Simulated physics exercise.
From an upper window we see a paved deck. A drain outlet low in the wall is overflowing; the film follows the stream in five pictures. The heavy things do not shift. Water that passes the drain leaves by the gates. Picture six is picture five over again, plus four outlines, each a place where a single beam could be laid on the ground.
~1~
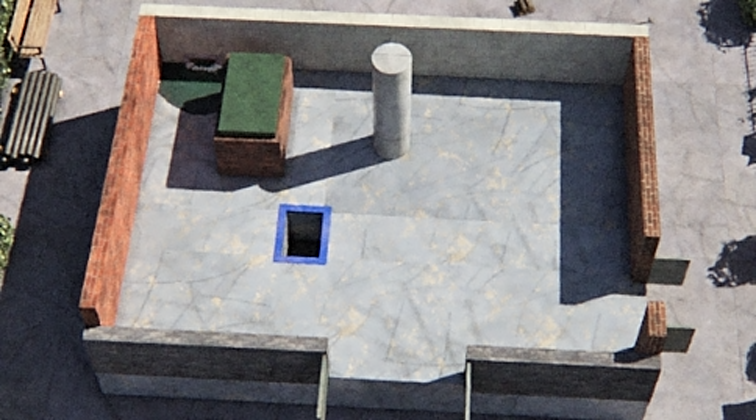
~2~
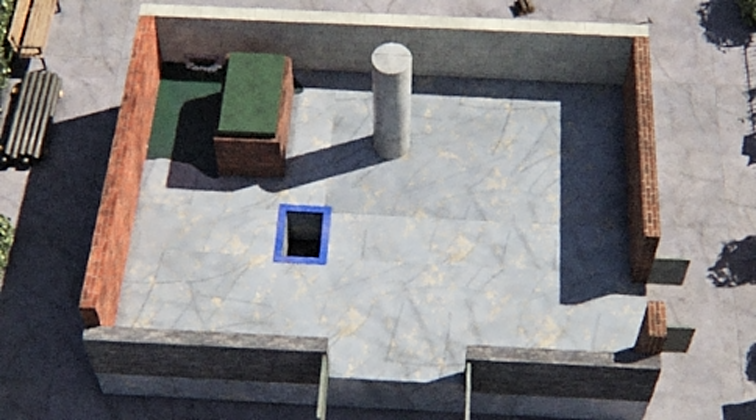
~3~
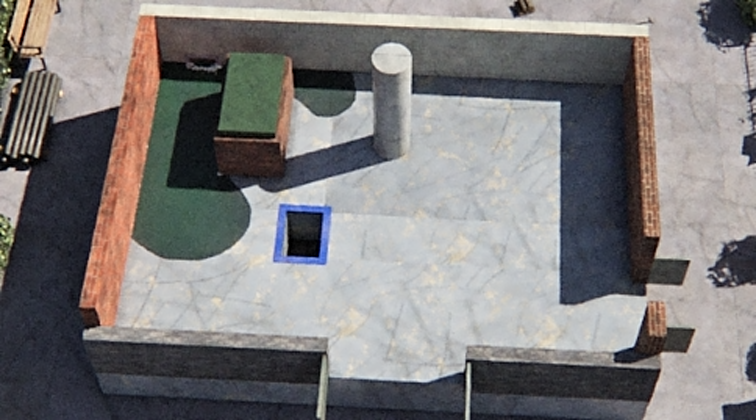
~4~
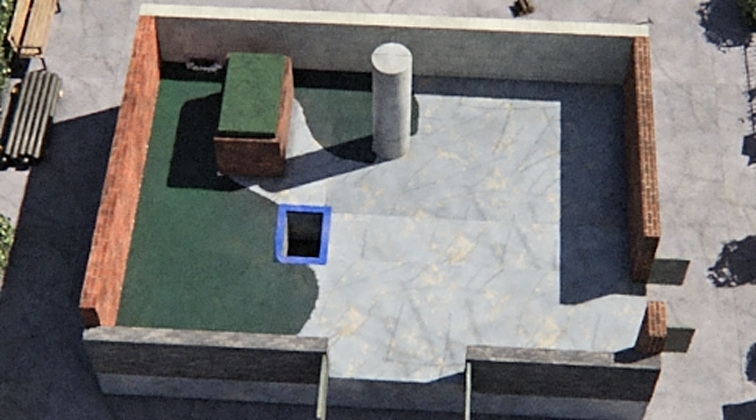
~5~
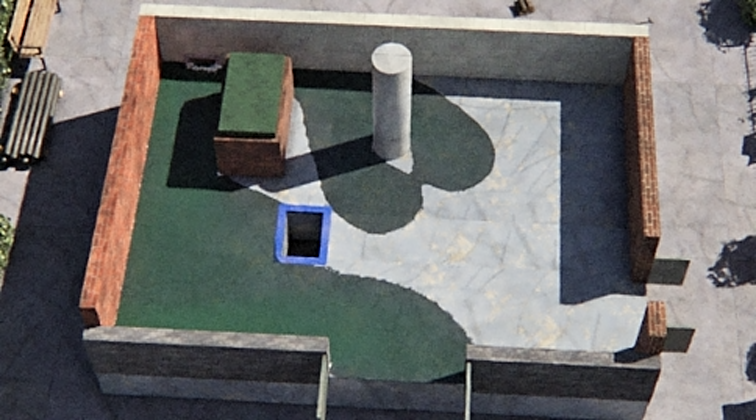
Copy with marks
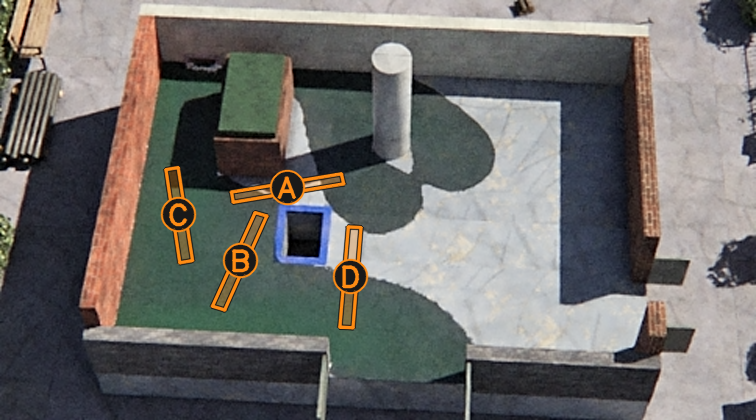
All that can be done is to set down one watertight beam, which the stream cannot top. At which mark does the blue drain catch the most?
Spot D.
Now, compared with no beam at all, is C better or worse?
Spot C is better.
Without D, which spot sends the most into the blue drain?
It is C.
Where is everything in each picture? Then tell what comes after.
The first picture shows outfall at (203, 60); blue drain at (303, 234); open gate at (633, 314); open gate at (397, 367); 3 % of the ground under water, visible out to (199, 106); blue drain still dry.
In the second picture, 7 % of the ground under water, visible out to (205, 159); blue drain still dry.
In the third picture, 16 % of the ground under water, visible out to (217, 252); blue drain still dry.
In the fourth picture, 33 % of the ground under water, visible out to (279, 320); blue drain taking water.
In the fifth picture, 47 % of the ground under water, visible out to (433, 328); blue drain taking water.
In orange, A from (232, 197) to (342, 178); B from (218, 308) to (260, 214); C from (172, 168) to (186, 261); D from (346, 327) to (354, 227).
With A, about 4 % of the stream goes into the blue drain, about 95 % out by the gates.
With B, about 6 % of the stream goes into the blue drain, about 92 % out by the gates.
With C, about 13 % of the stream goes into the blue drain, about 85 % out by the gates.
With D, about 22 % of the stream goes into the blue drain, about 77 % out by the gates.
